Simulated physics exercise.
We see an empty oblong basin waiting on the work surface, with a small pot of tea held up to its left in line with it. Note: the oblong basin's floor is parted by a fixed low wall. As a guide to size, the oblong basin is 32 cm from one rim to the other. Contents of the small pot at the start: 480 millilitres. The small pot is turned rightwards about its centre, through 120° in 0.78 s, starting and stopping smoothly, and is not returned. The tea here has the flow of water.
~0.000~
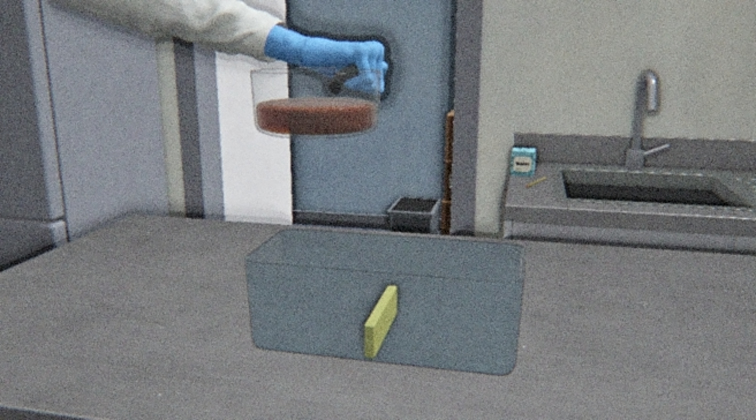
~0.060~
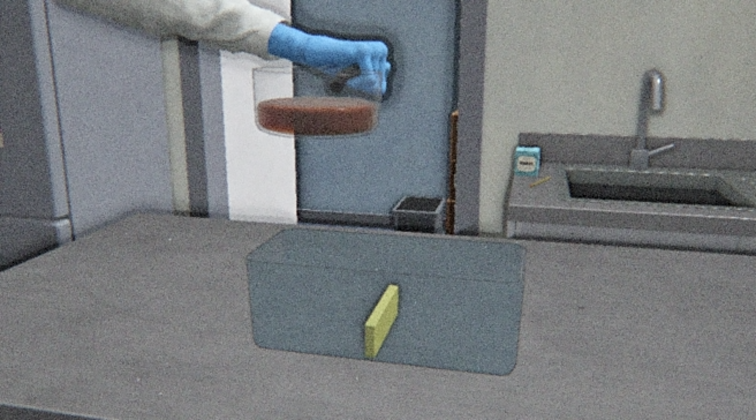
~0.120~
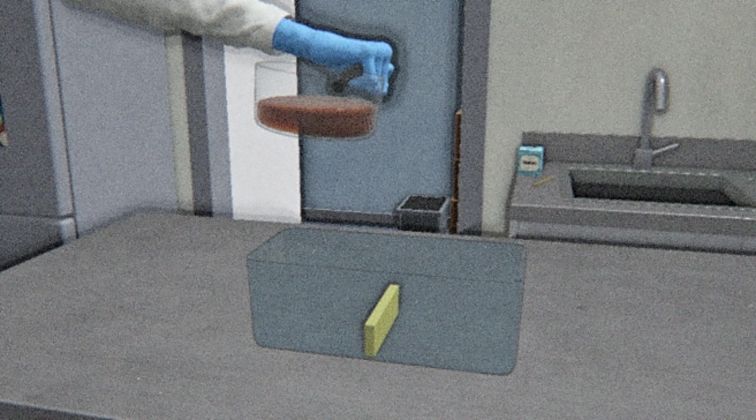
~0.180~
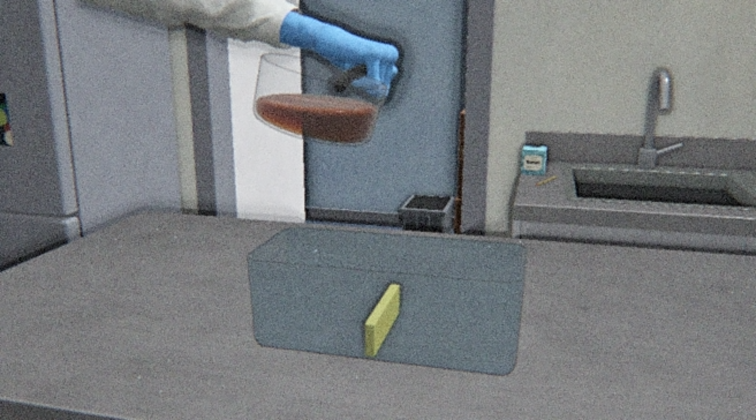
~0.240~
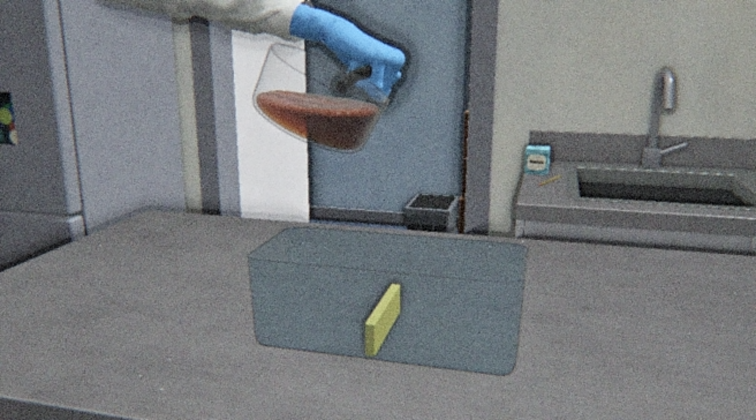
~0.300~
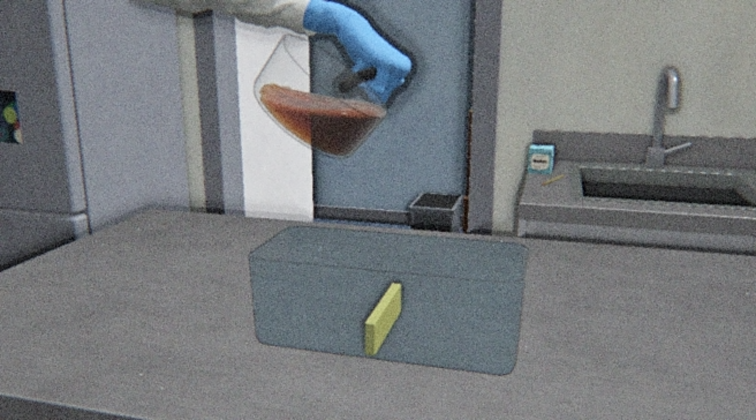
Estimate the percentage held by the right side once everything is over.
I would say 66 per cent.
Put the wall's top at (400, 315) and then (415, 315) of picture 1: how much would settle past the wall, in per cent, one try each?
55 then 35 %.
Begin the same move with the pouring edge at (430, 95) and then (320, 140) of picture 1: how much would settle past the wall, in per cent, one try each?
In turn about 90 and 5 per cent.
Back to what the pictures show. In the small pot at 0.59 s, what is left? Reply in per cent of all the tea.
Around 20 in a hundred.
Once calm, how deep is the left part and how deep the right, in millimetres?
Left part about 8 mm deep, right part about 14 mm deep.
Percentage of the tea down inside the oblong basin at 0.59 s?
Around 36 percent.
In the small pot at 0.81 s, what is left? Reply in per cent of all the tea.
Remaining share: Approx. 1 %.
Then, 0.59 s in, the tilt is 104° and 21 per cent is still to pour, 0 is left of the wall and 36 right of it.
Then, 0.81 s in, the tilt is 120° and 1 per cent is still to pour, 23 is left of the wall and 65 right of it.
Then, 1.03 s in, the tilt is 120° and 0 per cent is still to pour, 32 is left of the wall and 65 right of it.
Then, 1.28 s in, the tilt is 120° and 0 per cent is still to pour, 32 is left of the wall and 66 right of it.
Finally, 32 per cent lies left of the wall, 66 right of it and 3 outside.
